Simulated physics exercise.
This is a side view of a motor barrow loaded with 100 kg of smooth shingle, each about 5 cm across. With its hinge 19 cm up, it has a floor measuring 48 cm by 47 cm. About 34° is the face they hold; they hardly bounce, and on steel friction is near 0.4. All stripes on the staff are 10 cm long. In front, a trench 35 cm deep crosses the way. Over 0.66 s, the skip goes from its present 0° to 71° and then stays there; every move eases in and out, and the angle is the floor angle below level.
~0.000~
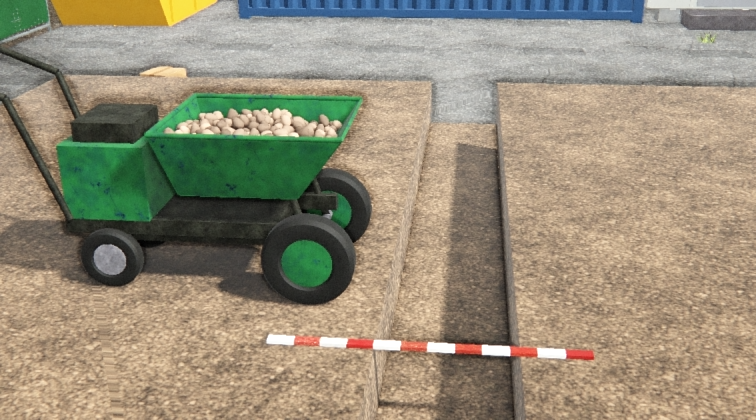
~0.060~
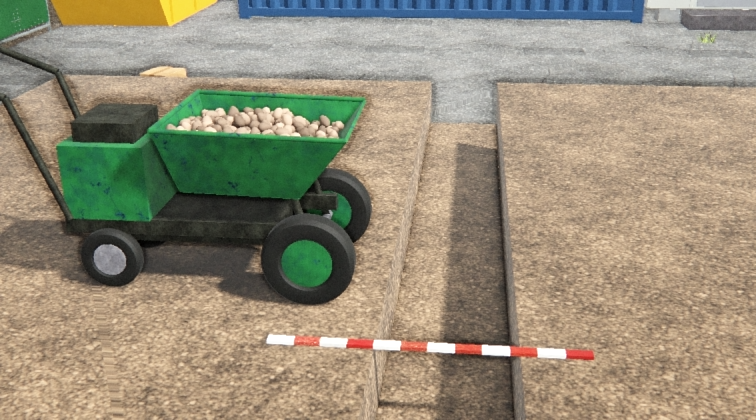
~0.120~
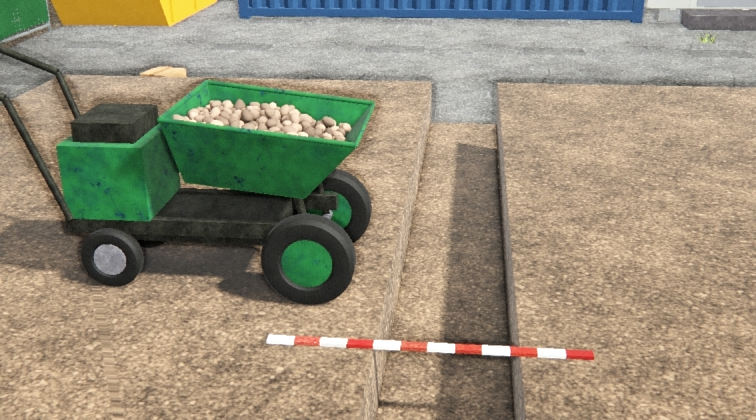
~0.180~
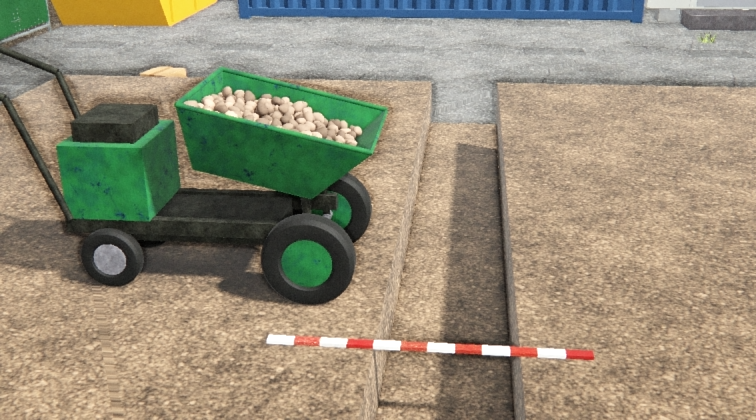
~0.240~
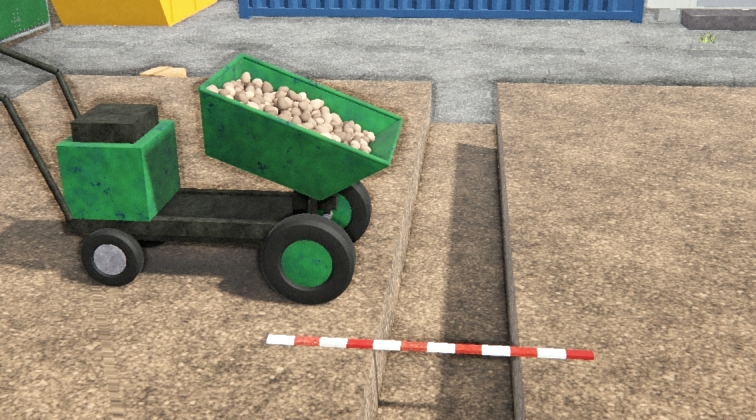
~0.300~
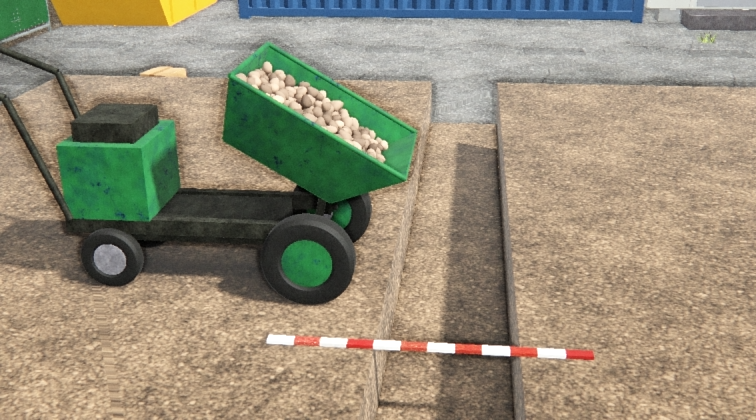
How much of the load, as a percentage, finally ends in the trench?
I would put it at about 64 per cent.
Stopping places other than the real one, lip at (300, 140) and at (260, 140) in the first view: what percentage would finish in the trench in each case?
That gives roughly 95 per cent and roughly 100 per cent.
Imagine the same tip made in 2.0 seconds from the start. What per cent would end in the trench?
In that case, around 95%.
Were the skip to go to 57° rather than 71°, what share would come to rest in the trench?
Roughly 50 per cent would end in the trench.
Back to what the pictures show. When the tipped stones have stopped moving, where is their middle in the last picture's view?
Middle at around (497, 335), I'd say.
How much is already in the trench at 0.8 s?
At that moment: Approx. 35 %.
After 0.5 s the floor is at 61°; 100 % in the skip; the foremost stones are at (431, 204).
After 0.8 s the floor is at 71°; 61 % in the skip, 33 % in the trench, 6 % past the trench; the foremost stones are at (538, 280).
After 1.1 s the floor is at 71°; 13 % in the skip, 51 % in the trench, 36 % past the trench; the foremost stones are at (730, 294).
After 3.1 s the floor is at 71°; 0 % in the skip, 64 % in the trench, 36 % past the trench; the foremost stones are past the picture's edge.
